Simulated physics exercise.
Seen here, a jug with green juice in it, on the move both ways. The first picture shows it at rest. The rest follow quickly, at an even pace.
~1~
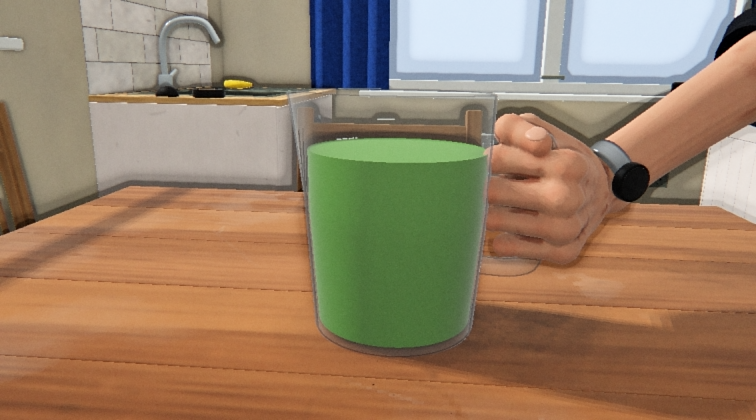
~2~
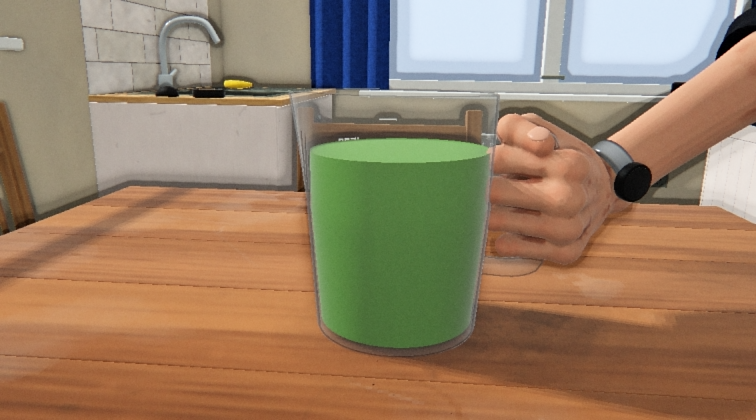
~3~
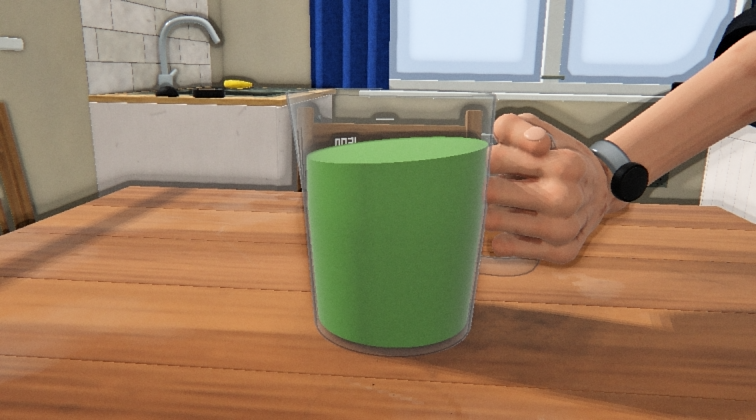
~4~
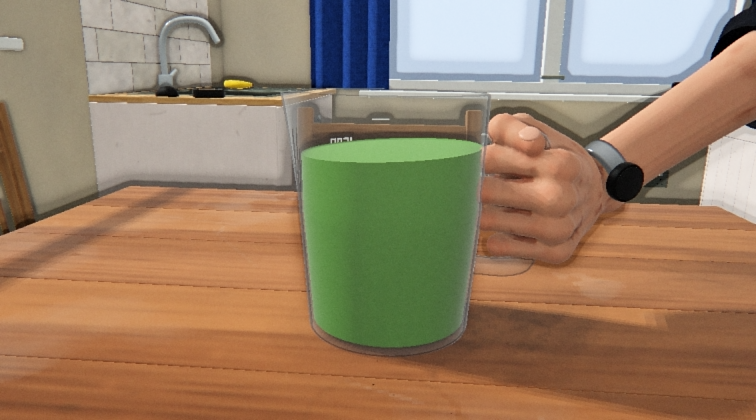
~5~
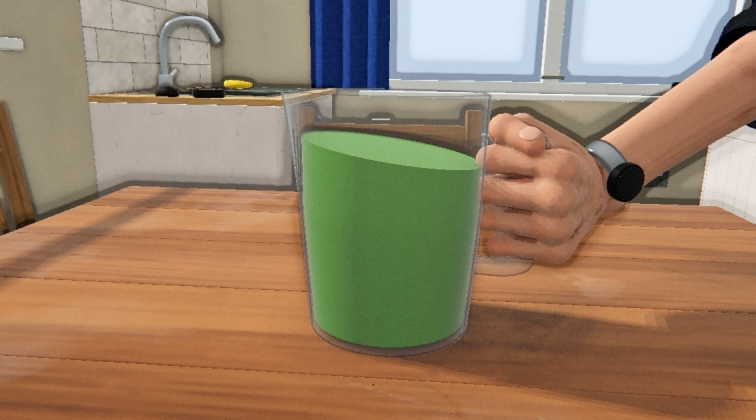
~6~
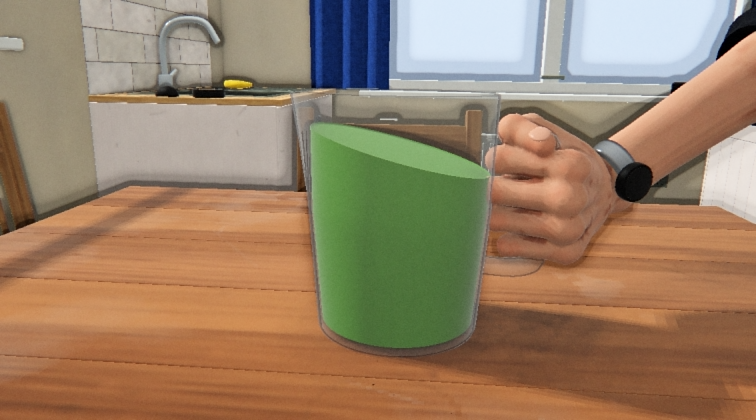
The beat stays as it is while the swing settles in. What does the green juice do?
At that beat the jug loses some.
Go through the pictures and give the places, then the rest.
The first picture shows jug (396, 208) about three quarters full; at rest.
The second picture shows jug about three quarters full, surface at (400, 150); surface about level.
The third picture shows jug (395, 208) about three quarters full; surface a little higher on the right.
The fourth picture shows jug about three quarters full, surface at (392, 150); surface a little higher on the right.
The fifth picture shows jug (391, 207) about three quarters full; surface clearly higher on the left.
The sixth picture shows jug about three quarters full, surface at (400, 150); surface clearly higher on the left.
Soon after, the highest wave so far comes most of the way to the rim.
Later, the highest wave so far goes over the rim.
In the end, the highest wave so far goes over the rim; some is on the top.
